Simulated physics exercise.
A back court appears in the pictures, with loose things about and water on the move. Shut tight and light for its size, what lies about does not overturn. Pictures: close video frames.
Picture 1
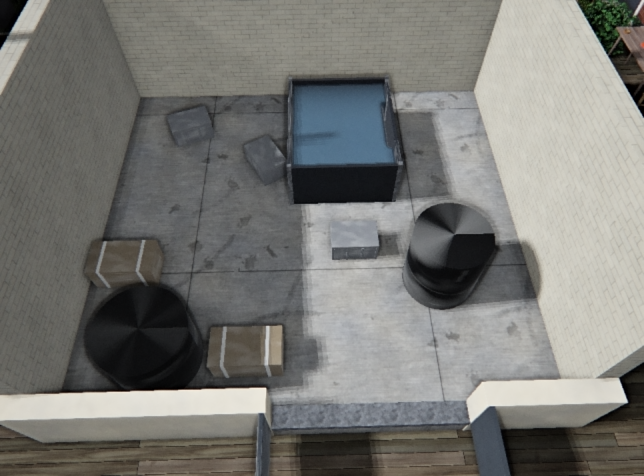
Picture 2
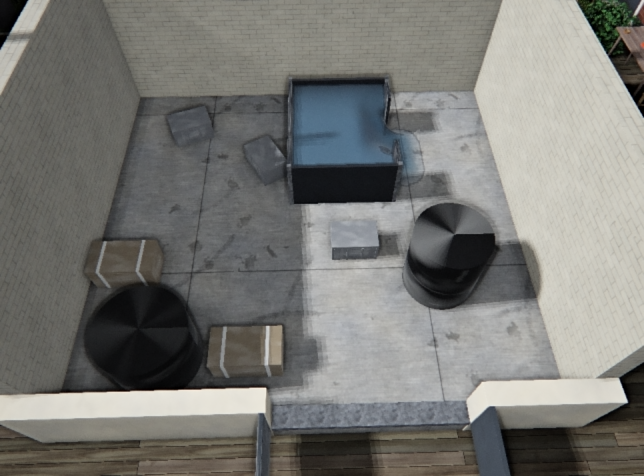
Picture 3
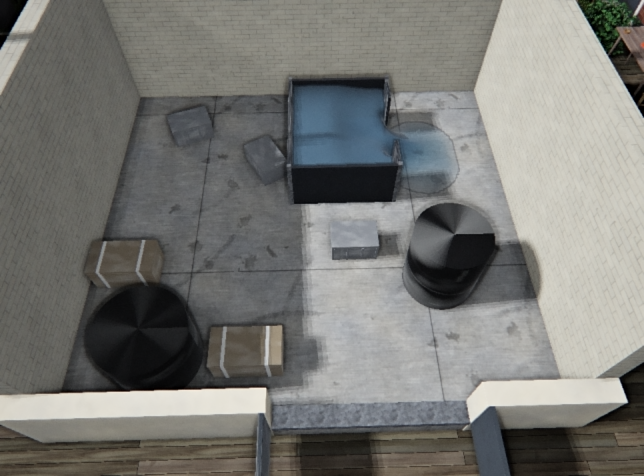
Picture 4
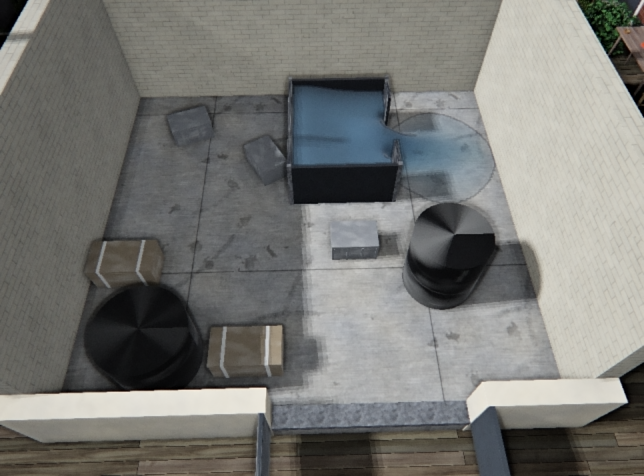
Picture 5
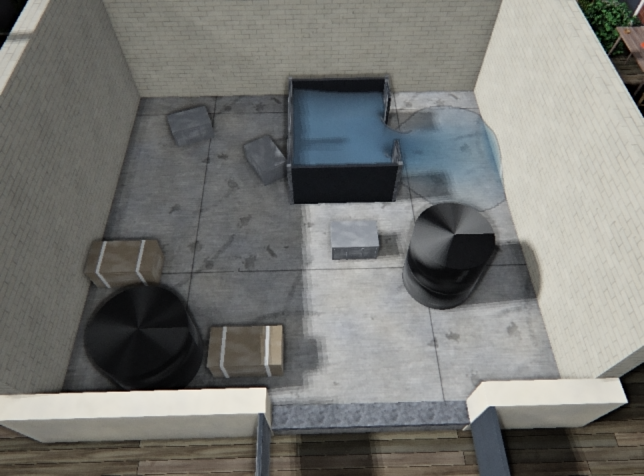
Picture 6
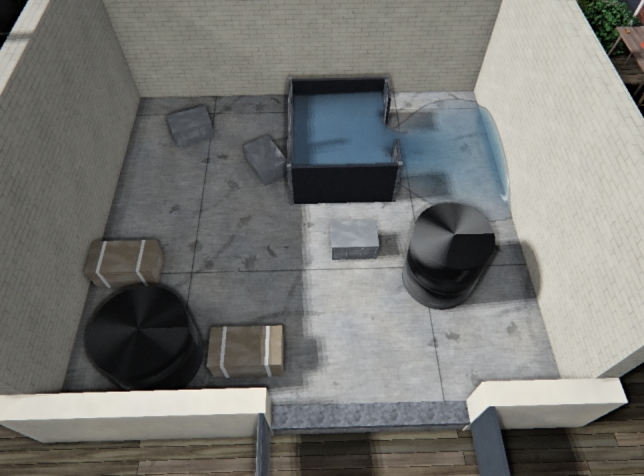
Walled back court with trunks and dark round objects staying still as water pours from a tank's right side, spreading across paving.
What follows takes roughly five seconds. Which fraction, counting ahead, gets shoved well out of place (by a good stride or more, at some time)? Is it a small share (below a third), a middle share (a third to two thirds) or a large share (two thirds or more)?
A small share, below a third.
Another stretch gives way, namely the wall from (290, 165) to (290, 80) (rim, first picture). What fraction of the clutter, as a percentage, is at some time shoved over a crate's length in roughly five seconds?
Result: Close to 80 %.
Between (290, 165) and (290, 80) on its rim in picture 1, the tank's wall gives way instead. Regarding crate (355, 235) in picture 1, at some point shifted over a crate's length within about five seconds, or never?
Lab note - this item: Full stretch not covered.
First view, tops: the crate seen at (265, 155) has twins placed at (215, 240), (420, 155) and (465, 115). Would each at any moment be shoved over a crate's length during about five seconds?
Sequence: Doesn't go far, travels that far, travels that far.
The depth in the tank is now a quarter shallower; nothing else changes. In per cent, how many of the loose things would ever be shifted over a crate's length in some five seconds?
I'd say close to 0 per cent of the things.
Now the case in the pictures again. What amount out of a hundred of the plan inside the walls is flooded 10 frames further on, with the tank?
My estimate is about 35 per cent.
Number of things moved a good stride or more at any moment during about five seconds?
0.
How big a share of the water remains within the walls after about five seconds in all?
96 in a hundred.
A moment on, 0 of 5 are well off their spots; 0 afloat.
Next, 0 of 5 are well off their spots; 0 afloat.
Later, 0 of 5 are well off their spots; 0 afloat.
In the end, 0 of 5 are well off their spots, and 0 have been at some point; 0 afloat.
